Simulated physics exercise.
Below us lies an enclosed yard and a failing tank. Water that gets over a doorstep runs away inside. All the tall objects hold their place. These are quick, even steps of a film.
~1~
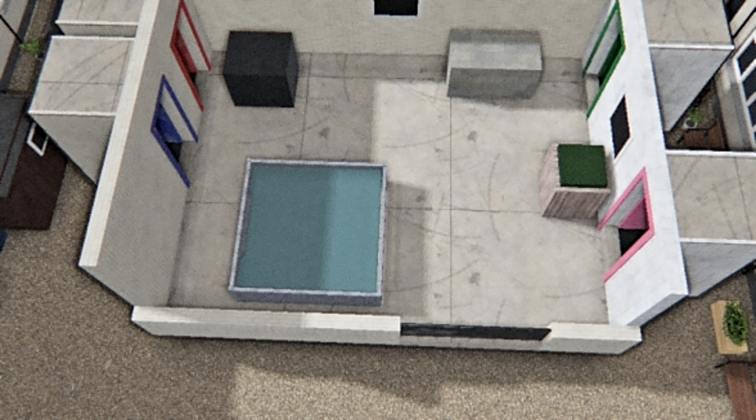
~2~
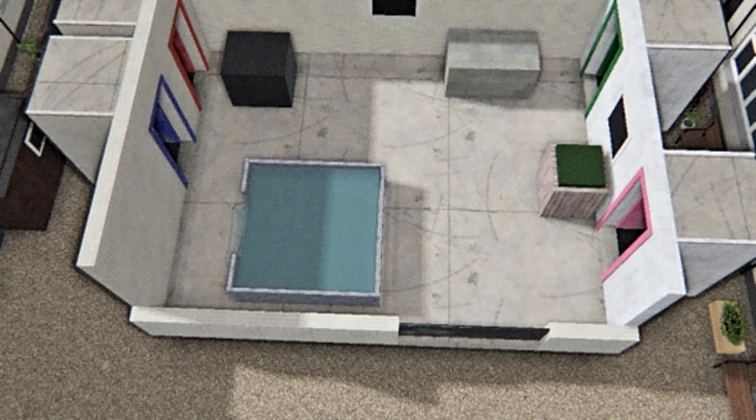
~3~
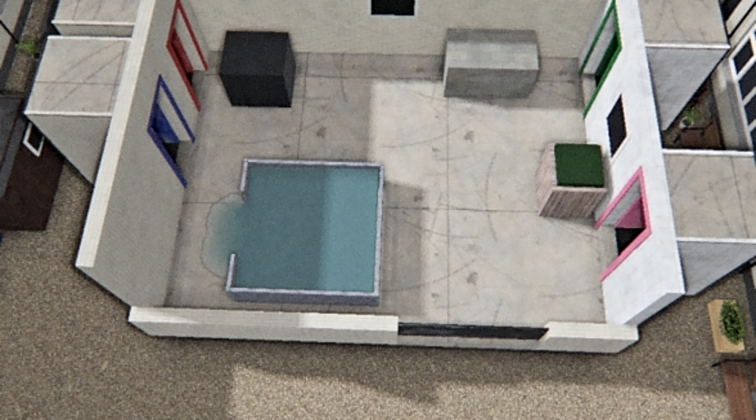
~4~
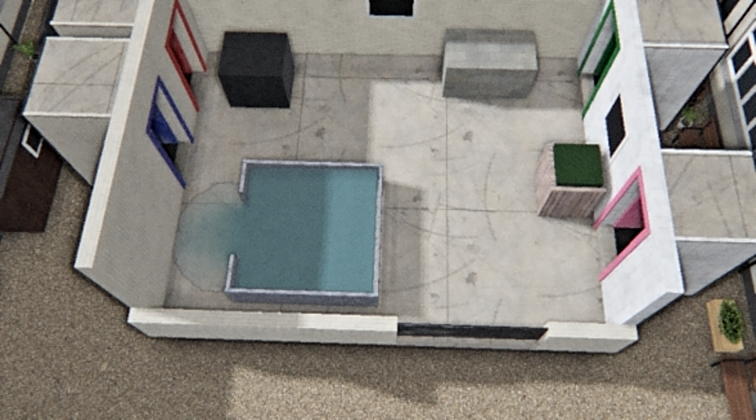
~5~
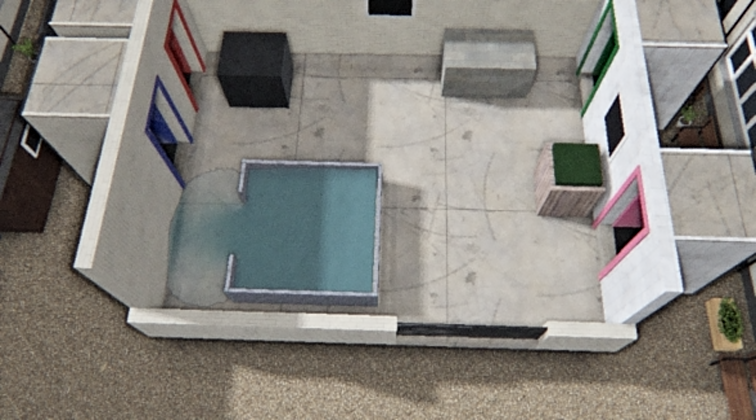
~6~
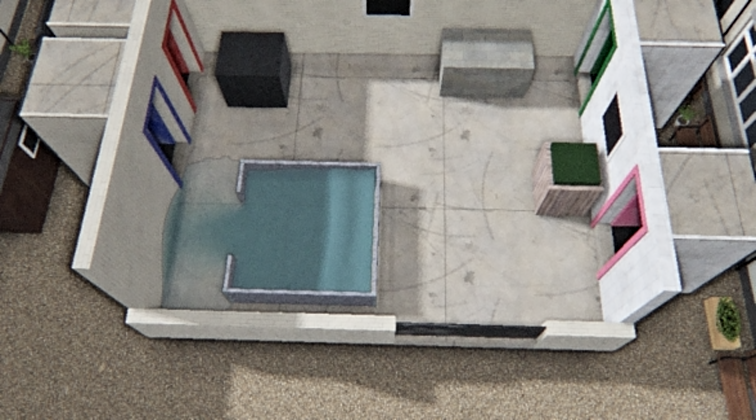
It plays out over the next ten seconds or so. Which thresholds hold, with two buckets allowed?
One by one: The blue door lets in a lot; the red door lets in a lot; the green door admits no more than that; the pink door admits no more than that.
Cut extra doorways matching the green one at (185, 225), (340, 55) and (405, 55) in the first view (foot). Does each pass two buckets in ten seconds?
As listed: Passes that mark, is under, keeps below it.
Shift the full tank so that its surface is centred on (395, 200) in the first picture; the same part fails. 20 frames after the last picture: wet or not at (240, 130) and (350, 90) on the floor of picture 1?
In turn: Under water, not flooded.
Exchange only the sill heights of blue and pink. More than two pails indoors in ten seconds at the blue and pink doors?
One by one: Blue lets less in, pink takes less.
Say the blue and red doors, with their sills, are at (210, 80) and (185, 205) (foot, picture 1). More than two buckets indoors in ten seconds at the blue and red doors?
In short: The blue door floods; the red door floods.
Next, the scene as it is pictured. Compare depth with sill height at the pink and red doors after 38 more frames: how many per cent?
Roughly 40 per cent, then 260 per cent.
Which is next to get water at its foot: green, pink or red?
First comes the one in red.
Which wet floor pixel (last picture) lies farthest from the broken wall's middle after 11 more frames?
At about (205, 58).
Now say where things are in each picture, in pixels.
Still water in the open tank at (312, 226), in the first frame.
The front is at a hidden place, out from the gap at (246, 232), in the second frame.
Water pours out at (245, 233) and has run to (220, 204), in the third frame.
The front is at (186, 216), out from the gap at (244, 234), in the fourth frame.
Water pours out at (243, 233) and has run to (184, 190), in the fifth frame.
Water pours out at (241, 233) and has run to (185, 171), in the sixth frame.
A moment on, water covers 10 % of the floor; the blue door under two buckets in, the red door not reached, the green door not reached, the pink door not reached.
Next, water covers 20 % of the floor; the blue door under two buckets in, the red door wet at the sill, nothing in, the green door not reached, the pink door not reached.
Then, water covers 40 % of the floor; the blue door over two buckets in, the red door under two buckets in, the green door not reached, the pink door not reached.
Later, water covers 80 % of the floor; the blue door over two buckets in, the red door far over two buckets in, the green door not reached, the pink door wet at the sill, nothing in.
In the end, water covers 100 % of the floor; the blue door over two buckets in, the red door far over two buckets in, the green door wet at the sill, nothing in, the pink door wet at the sill, nothing in.
